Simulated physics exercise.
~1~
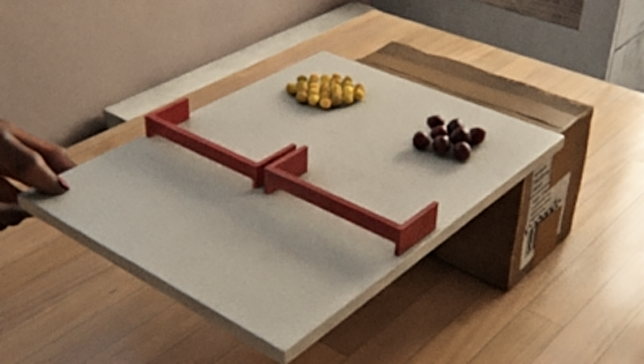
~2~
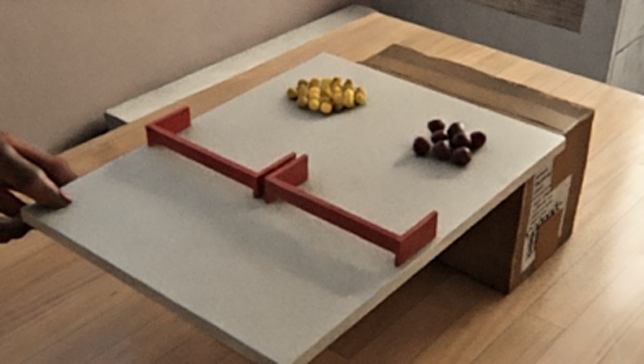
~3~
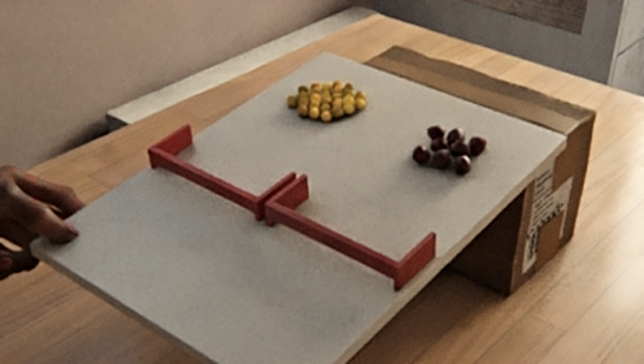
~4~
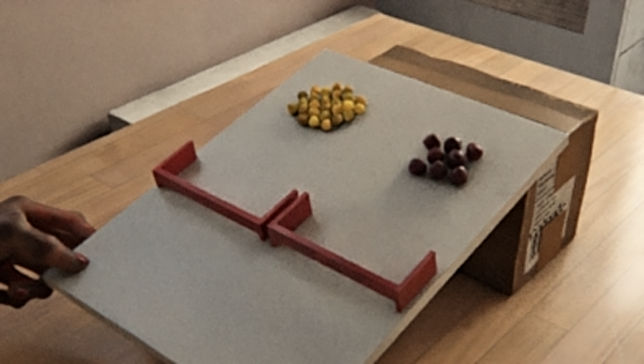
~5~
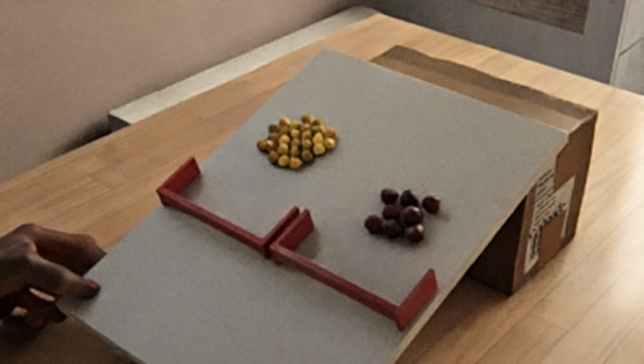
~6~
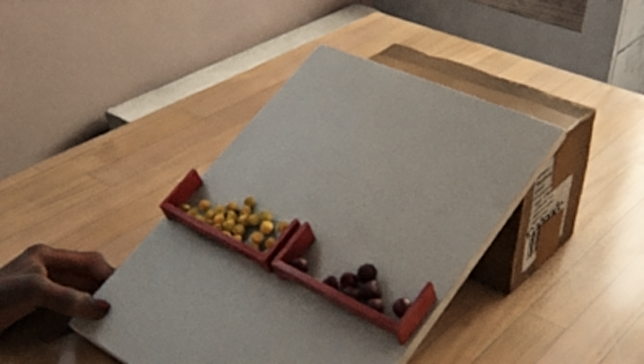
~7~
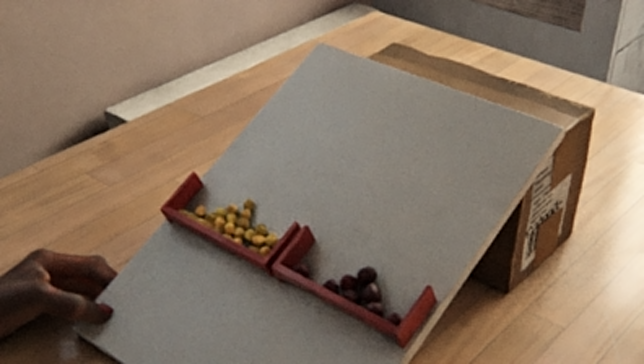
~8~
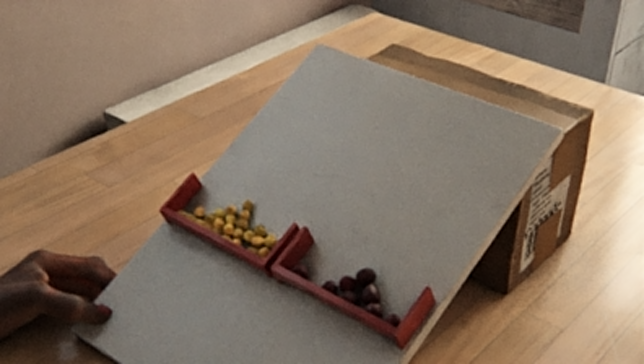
To begin with, a pale board lies nearly level, its far end on a cardboard box and its left corner held by a hand, with a cluster of small yellow pieces and a cluster of dark round ones resting above two red barriers. The hand lowers its end, and the board tilts while both clusters stay put. As the slope steepens, both begin sliding down toward the barriers. They run into the red barriers and bunch up there. The board comes to rest steeply sloped, the hand still at its corner, with each cluster held behind its own barrier.
